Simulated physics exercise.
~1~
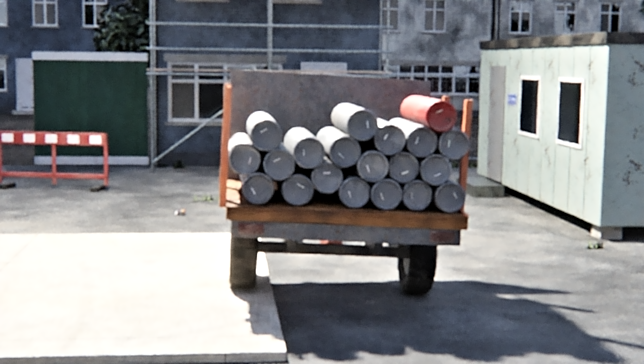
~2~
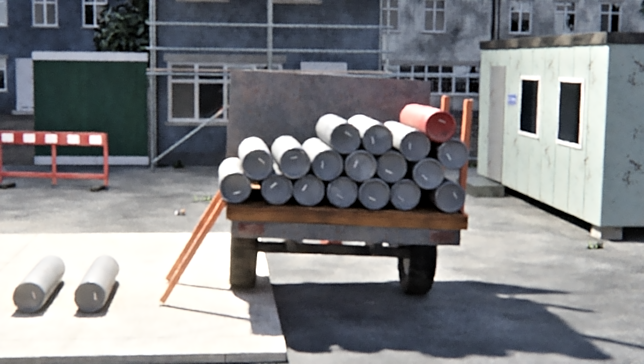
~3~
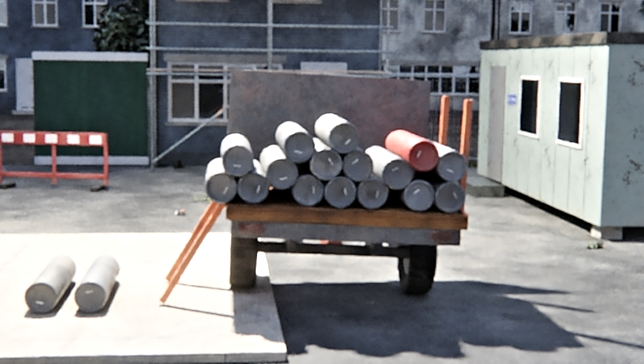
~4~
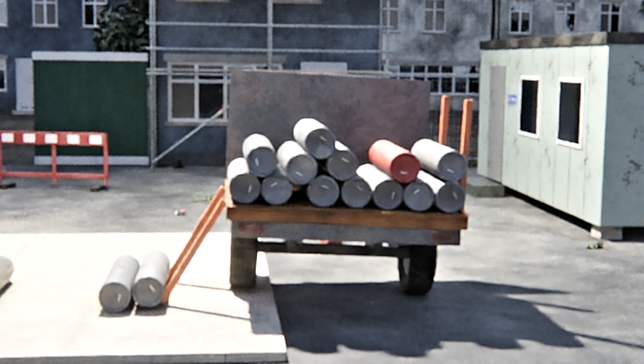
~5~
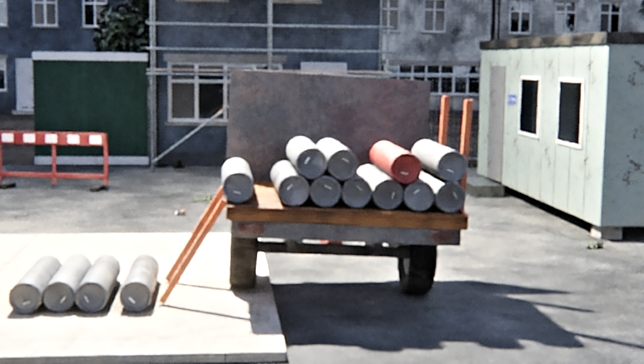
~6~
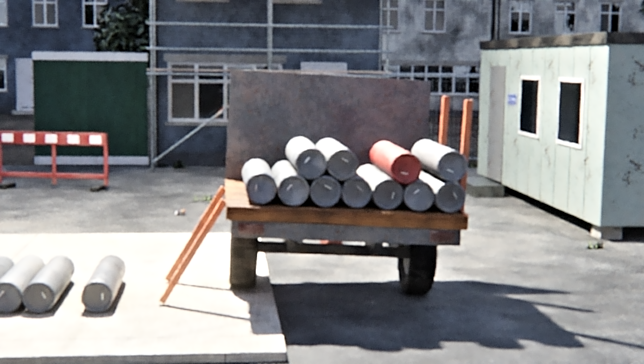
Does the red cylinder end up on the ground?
No, the red cylinder stays on the trailer, resting on top of grey ones toward the right side.
